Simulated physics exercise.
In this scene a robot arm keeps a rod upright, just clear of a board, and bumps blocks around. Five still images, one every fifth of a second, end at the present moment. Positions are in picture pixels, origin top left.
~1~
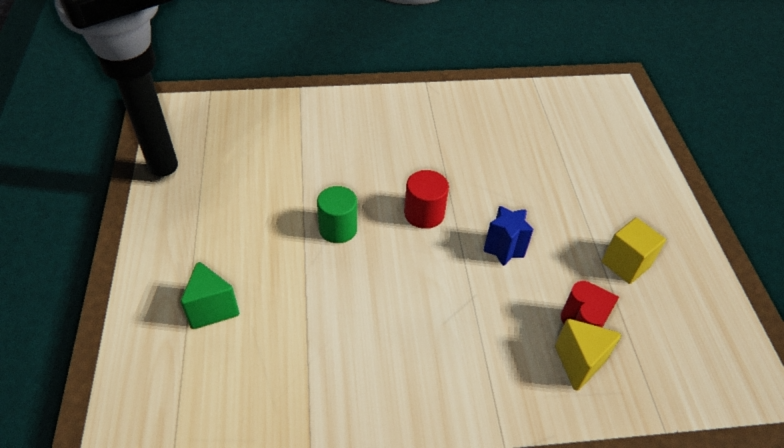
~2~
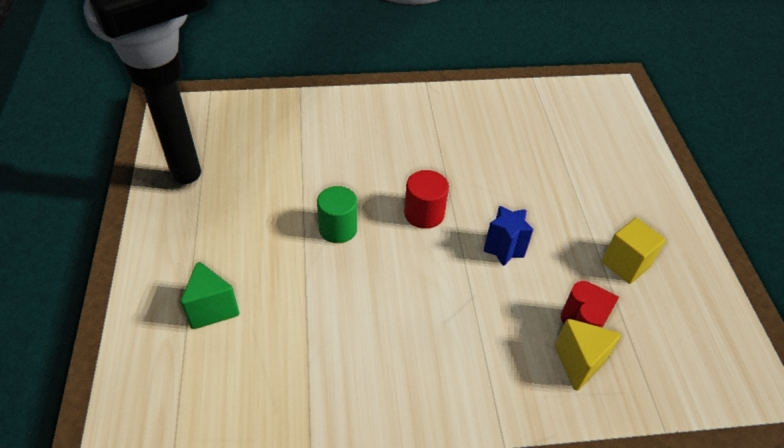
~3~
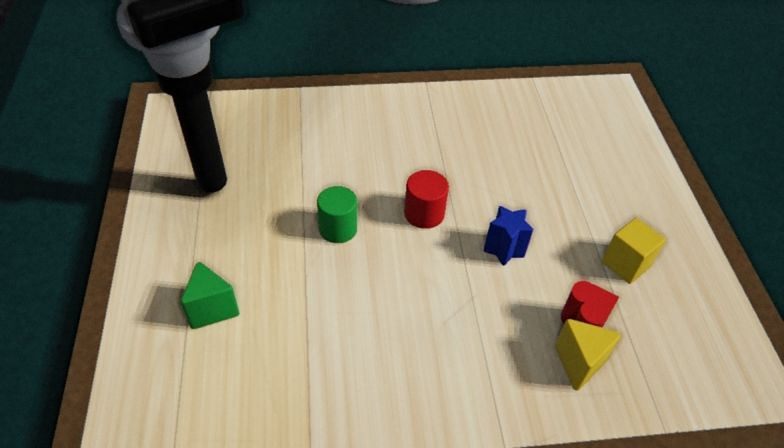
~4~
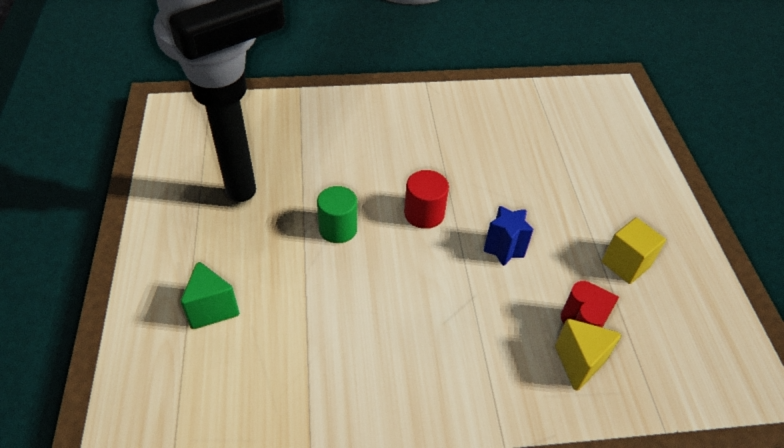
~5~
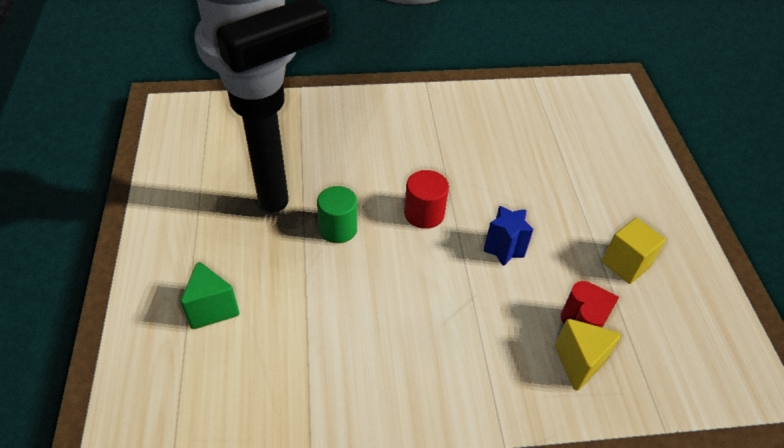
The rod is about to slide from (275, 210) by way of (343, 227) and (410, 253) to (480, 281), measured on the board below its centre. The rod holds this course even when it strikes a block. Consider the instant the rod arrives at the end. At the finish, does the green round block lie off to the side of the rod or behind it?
No - that is not the case.
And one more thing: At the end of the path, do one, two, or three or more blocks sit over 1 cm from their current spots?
Most likely one.
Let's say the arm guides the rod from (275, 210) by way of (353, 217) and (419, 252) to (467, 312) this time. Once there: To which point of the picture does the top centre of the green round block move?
It ends at (384, 234).
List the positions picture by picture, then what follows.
In the first picture, rod tip at (164, 168); block tops, green round block at (337, 199); blue star-shaped block at (512, 220).
In the second picture, rod at (187, 175); blocks unchanged.
In the third picture, rod at (213, 183); blocks unchanged.
In the fourth picture, rod at (242, 193); blocks unchanged.
In the fifth picture, rod at (274, 203); green round block at (337, 199); blue star-shaped block at (512, 220).
The first path, step by step. One third of the way, rod at (343, 220); green round block at (374, 212).
Two thirds of the way, rod at (411, 246); green round block at (444, 244).
At the end, rod at (482, 274); green round block at (505, 284); blue star-shaped block in place.
